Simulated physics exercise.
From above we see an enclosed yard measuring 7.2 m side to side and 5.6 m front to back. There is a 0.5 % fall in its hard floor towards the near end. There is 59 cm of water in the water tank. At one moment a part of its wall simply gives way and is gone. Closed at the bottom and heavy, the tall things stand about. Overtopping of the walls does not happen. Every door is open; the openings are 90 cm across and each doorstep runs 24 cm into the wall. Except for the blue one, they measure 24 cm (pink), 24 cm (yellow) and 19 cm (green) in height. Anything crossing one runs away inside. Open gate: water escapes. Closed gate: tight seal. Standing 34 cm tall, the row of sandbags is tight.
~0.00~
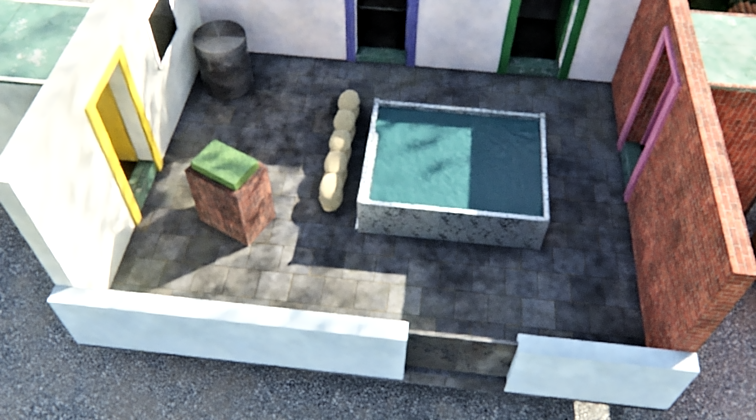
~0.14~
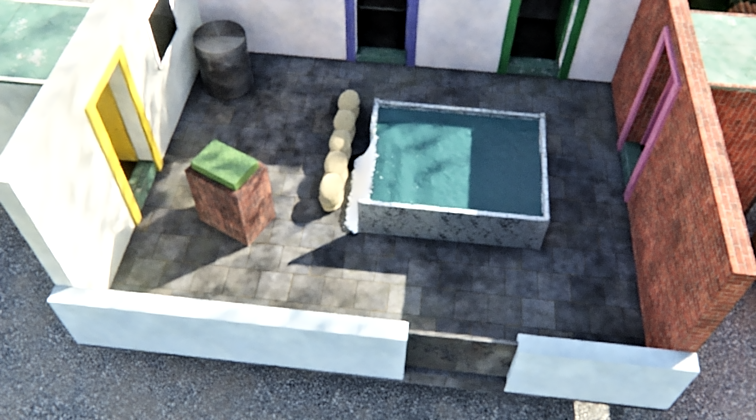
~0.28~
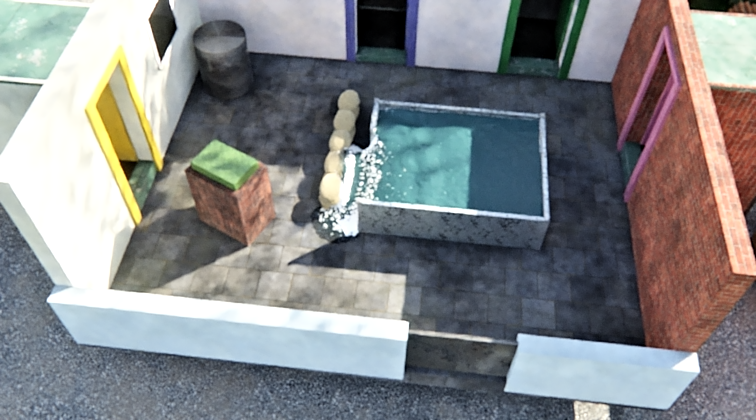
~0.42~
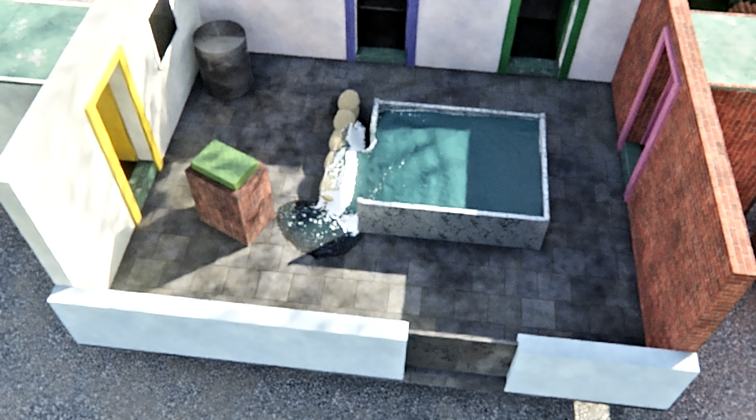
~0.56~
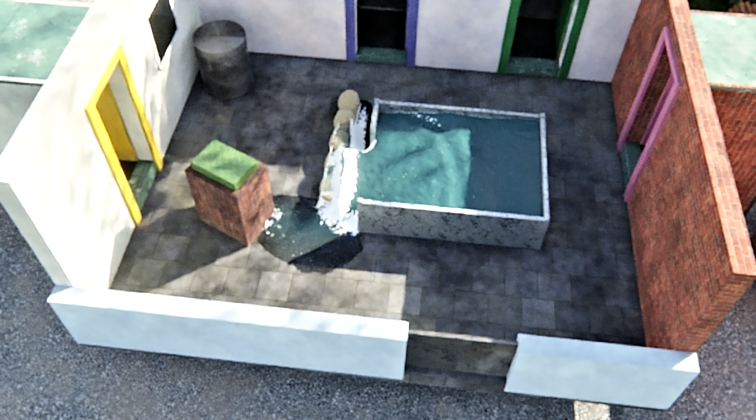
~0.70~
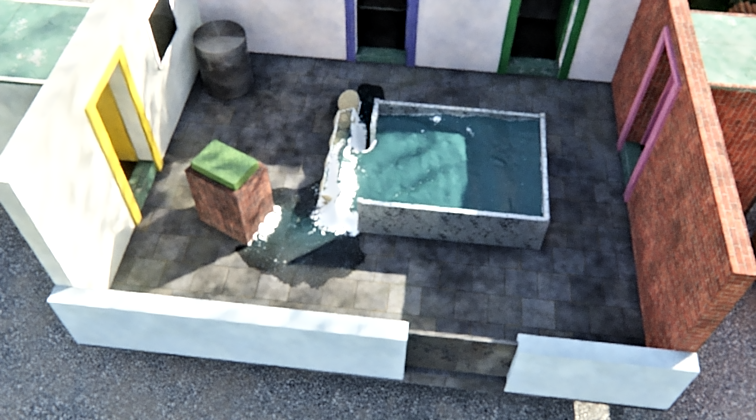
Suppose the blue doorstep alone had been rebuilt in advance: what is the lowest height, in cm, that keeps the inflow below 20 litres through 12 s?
About 16 cm.
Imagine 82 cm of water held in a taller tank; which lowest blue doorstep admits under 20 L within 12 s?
Roughly 21 centimetres.
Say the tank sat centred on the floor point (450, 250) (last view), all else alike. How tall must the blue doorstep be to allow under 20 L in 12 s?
New minimum height: Approx. 11.0 cm.
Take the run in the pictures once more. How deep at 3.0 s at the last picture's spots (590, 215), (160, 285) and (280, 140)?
Depths in order: 0 / 8 / 1 cm.
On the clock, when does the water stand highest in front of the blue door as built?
I'd say near 2.4 seconds.
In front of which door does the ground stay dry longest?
Door: Pink.
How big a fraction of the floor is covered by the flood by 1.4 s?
About 25 per cent.
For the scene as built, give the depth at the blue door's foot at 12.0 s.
Lab note: Depth approx. 8.0 cm.
After 1.4 s water covers 25 % of the floor, deepest (50 cm) near (353, 195); 7 cm at the blue door, 0 litres in over its 13 cm doorstep.
After 3.0 s water covers 50 % of the floor, deepest (34 cm) near (353, 195); 17 cm at the blue door, 30 litres in over its 13 cm doorstep.
After 12.0 s water covers 95 % of the floor, deepest (16 cm) near (353, 195); 8 cm at the blue door, 46 litres in over its 13 cm doorstep.
At the blue door as built, the water arrived by 1.0 s and peaked near 18 cm at 2.4 s.
With a doorstep of 13.5 cm, 39 litres would have come in within the 12 s; with 18.5 cm, 6 litres. So under 20 litres takes about 16 cm.
